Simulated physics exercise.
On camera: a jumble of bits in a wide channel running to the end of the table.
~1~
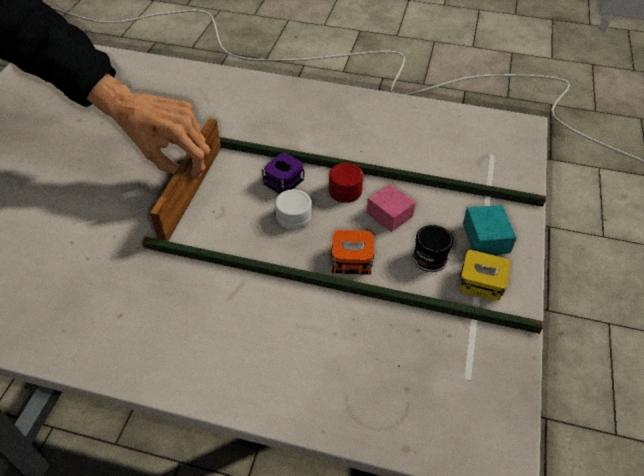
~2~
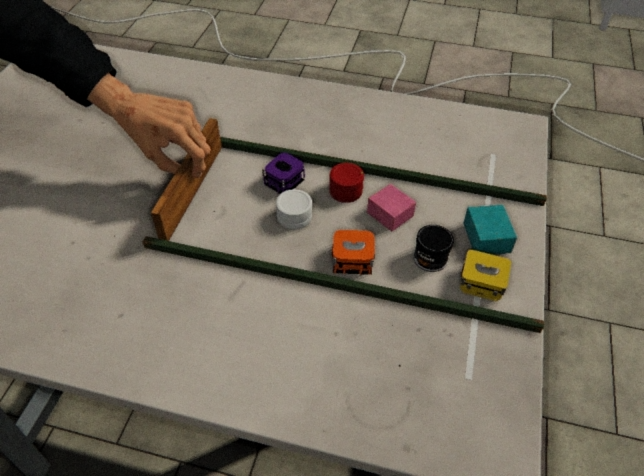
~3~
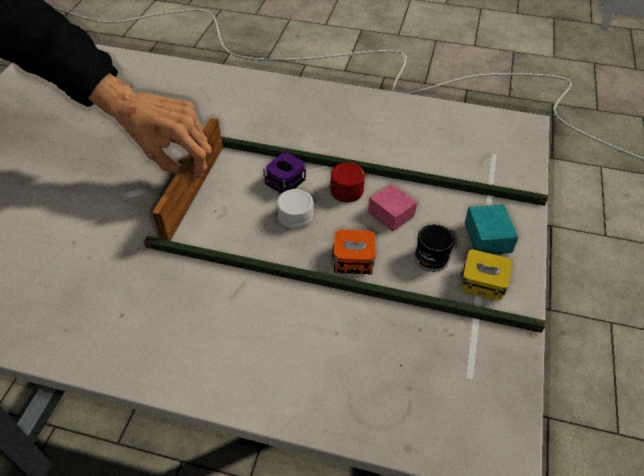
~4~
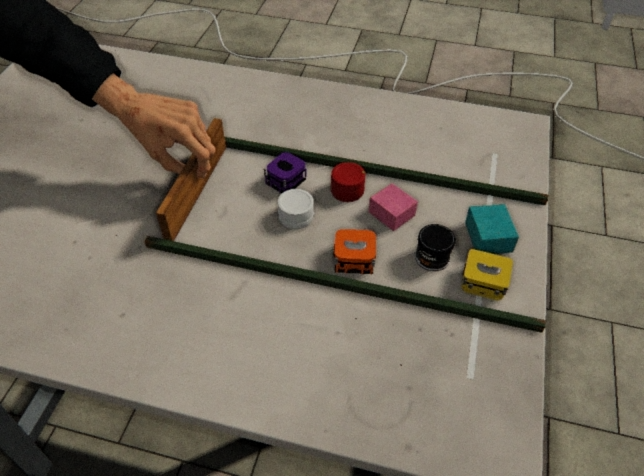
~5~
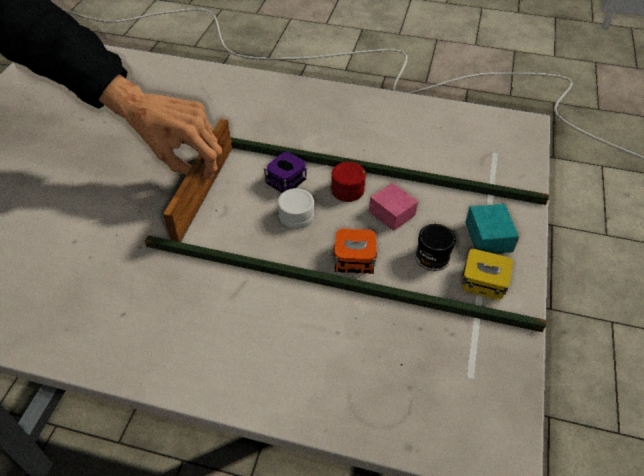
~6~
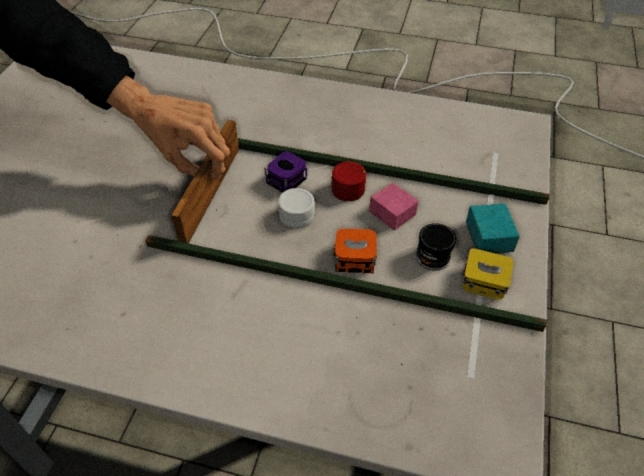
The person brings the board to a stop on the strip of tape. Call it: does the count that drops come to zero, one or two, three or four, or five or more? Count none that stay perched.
It comes to one or two.
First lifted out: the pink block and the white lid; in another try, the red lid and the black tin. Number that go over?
The first removal gives 0, the second gives 1.
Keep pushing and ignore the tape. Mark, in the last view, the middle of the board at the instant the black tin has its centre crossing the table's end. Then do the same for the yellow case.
The middle is at (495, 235) when it's the black tin, and at (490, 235) when it's the yellow case.
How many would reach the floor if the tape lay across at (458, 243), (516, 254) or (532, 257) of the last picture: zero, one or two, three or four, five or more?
Zero; at least five; at least five.
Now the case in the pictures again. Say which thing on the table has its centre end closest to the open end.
Answer: The yellow case.
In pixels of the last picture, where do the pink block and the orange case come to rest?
In the last picture the first middle sits at (537, 237) and the other at (503, 285).
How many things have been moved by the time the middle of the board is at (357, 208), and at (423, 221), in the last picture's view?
It comes to 5 for the first spot, 8 for the other.
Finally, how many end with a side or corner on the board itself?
3 in contact.
Soon after, none off yet; turquoise block at rest near (492, 229); yellow case at rest near (487, 275); black tin at rest near (435, 247).
After that, none off yet; turquoise block displaced about its own width near (531, 232); yellow case displaced about its own width near (516, 286); black tin displaced about its own width near (494, 254).
In the end, the number that fall off is one or two; gone, turquoise block.
